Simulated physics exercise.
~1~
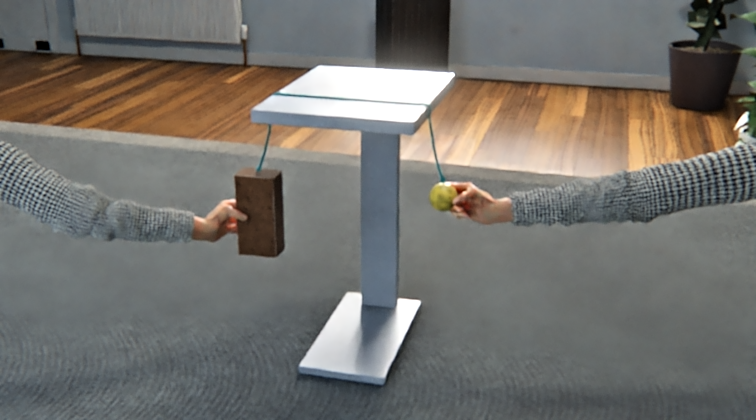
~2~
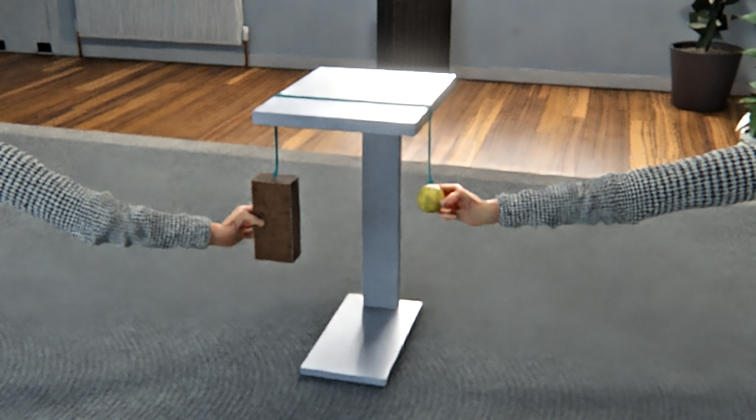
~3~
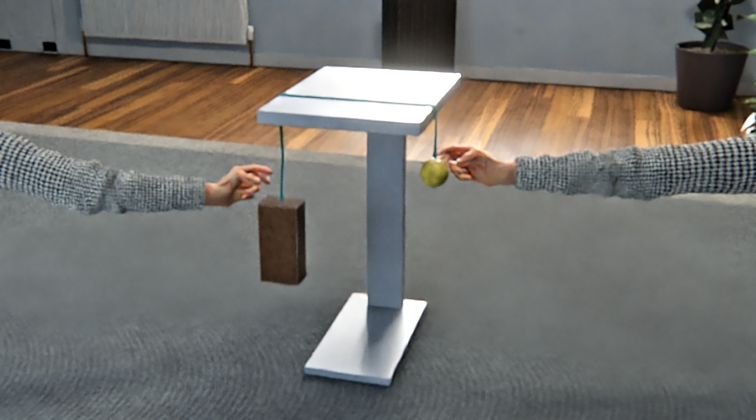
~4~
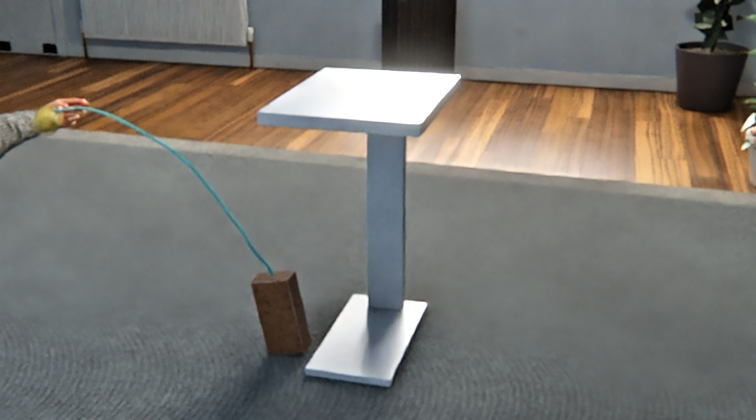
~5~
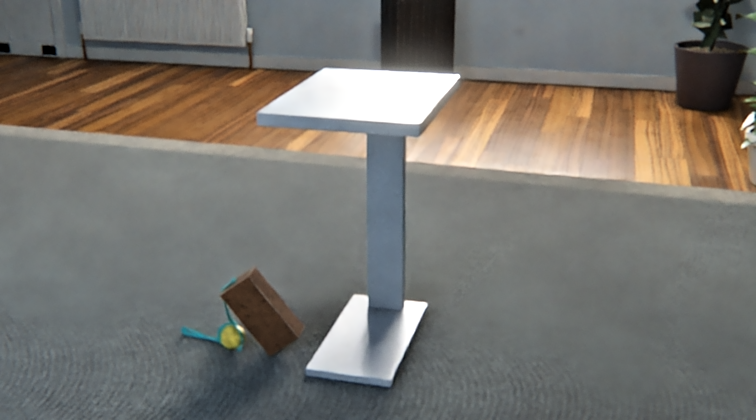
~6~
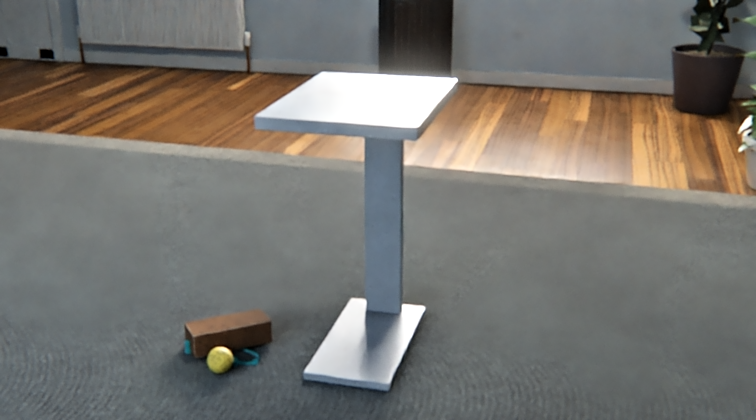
Two hands held a brown brick and a small yellow ball joined by a ribbon over a plant stand, then let go. The brick dropped on the left, pulling the ribbon and ball over, and everything ended up on the floor, the brick tipped over.
